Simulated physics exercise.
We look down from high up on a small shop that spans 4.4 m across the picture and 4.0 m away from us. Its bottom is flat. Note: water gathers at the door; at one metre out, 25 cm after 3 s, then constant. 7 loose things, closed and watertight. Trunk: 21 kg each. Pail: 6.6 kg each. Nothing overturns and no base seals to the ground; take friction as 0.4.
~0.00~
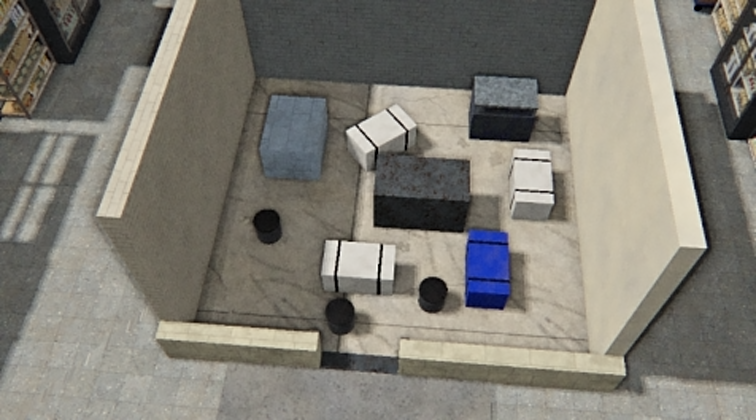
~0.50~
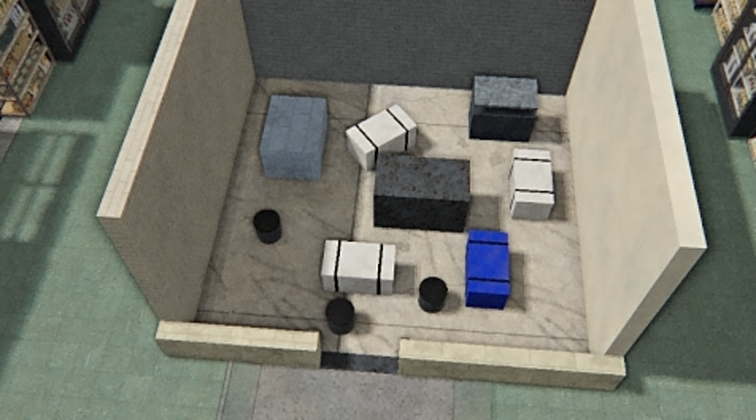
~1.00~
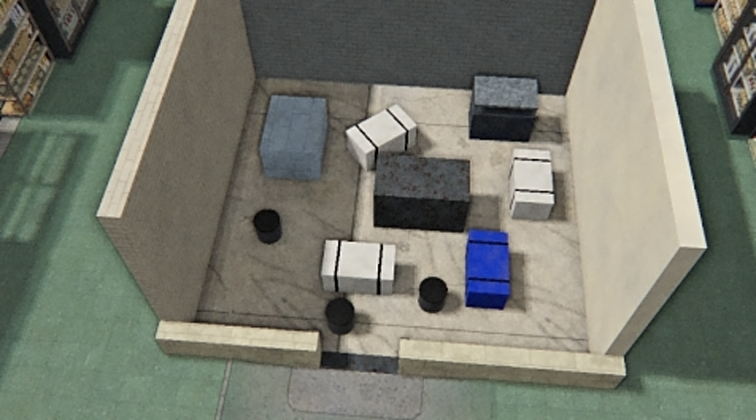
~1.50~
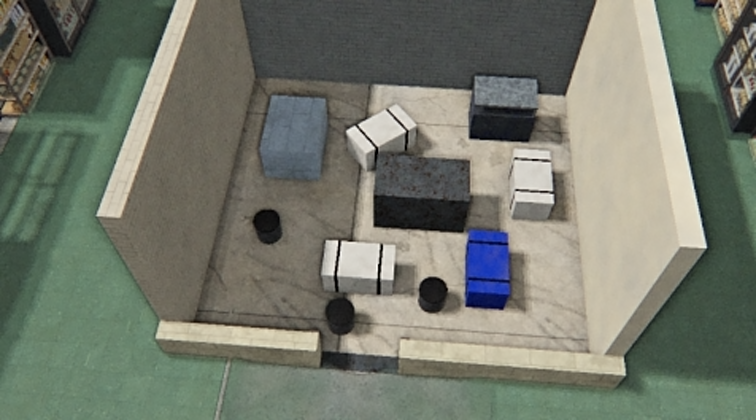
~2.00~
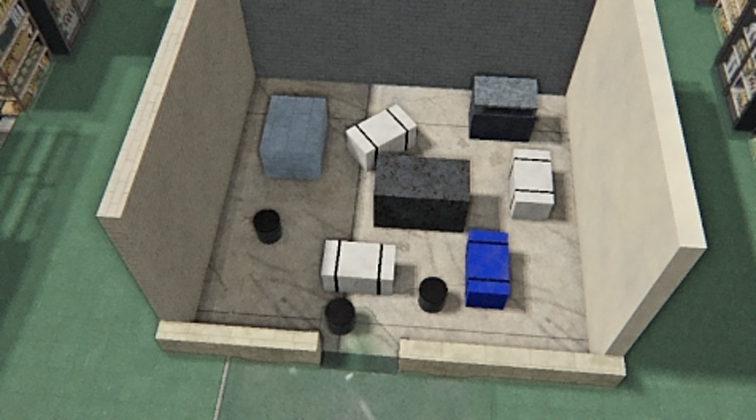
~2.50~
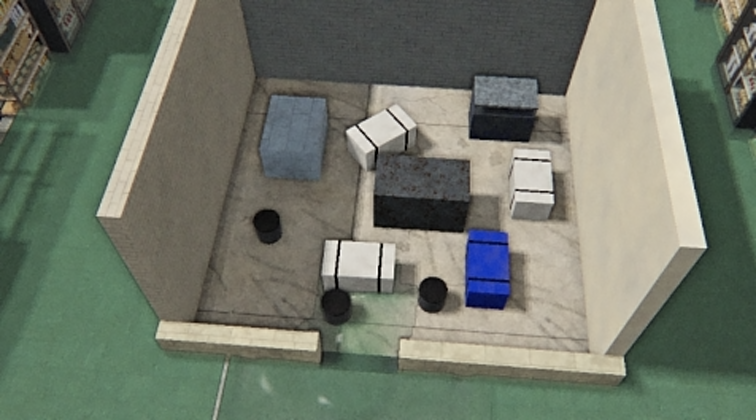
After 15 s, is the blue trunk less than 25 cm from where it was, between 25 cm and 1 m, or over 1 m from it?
It is displaced moderately.
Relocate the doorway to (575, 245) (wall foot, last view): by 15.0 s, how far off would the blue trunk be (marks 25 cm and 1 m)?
Then the blue trunk is swept a long way.
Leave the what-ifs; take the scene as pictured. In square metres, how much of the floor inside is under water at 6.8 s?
14 m2.
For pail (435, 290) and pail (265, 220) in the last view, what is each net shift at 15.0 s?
Respectively 140 and 100 centimetres.
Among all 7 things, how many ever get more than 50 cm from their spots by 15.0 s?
That comes to 6.
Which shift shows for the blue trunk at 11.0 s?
It is about 30 cm out of place by then.
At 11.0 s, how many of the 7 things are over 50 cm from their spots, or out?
The number comes to 4.
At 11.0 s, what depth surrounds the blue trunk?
About 7 cm.
After 3.5 s the blue trunk is near (489, 261), 0.0 m from its start, aground; 0 afloat.
After 6.8 s the blue trunk is near (537, 286), 0.6 m from its start, aground; 1 afloat.
After 11.0 s the blue trunk is near (512, 281), 0.3 m from its start, afloat; 5 afloat.
After 15.0 s the blue trunk is near (470, 299), 0.6 m from its start, afloat; 7 afloat.
